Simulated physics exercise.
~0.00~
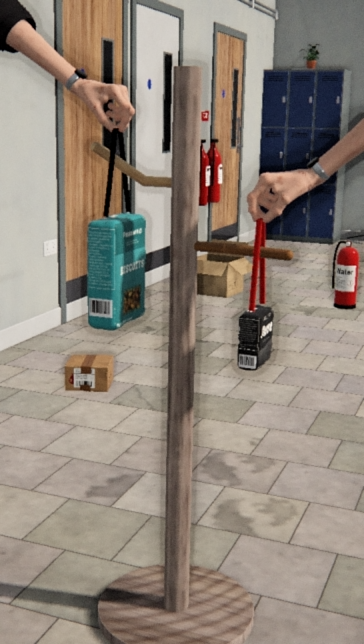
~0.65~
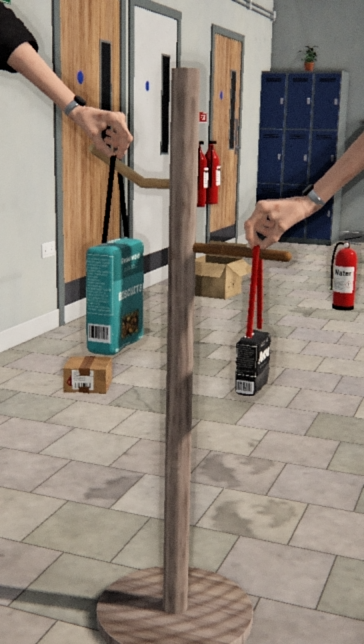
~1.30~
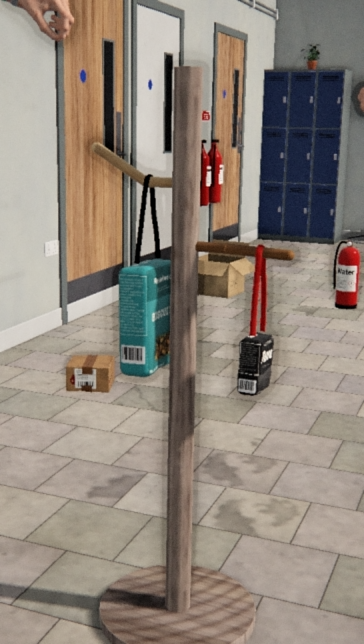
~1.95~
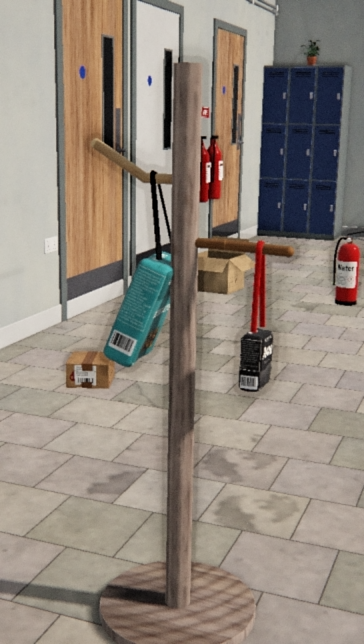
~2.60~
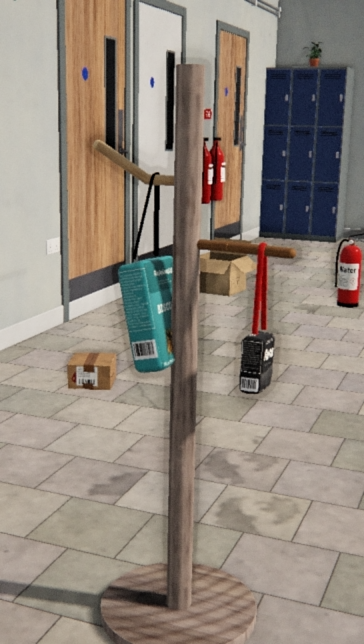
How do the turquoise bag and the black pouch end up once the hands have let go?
Both stay up, with the turquoise bag hanging at a tilt from the left peg and the black pouch hanging from the right peg.
The clip shows two hands lowering a turquoise bag and a black pouch by their loops onto two pegs on a wooden post, then letting go. The turquoise bag swings and tilts while the pouch hangs nearly still, and both stay hanging.
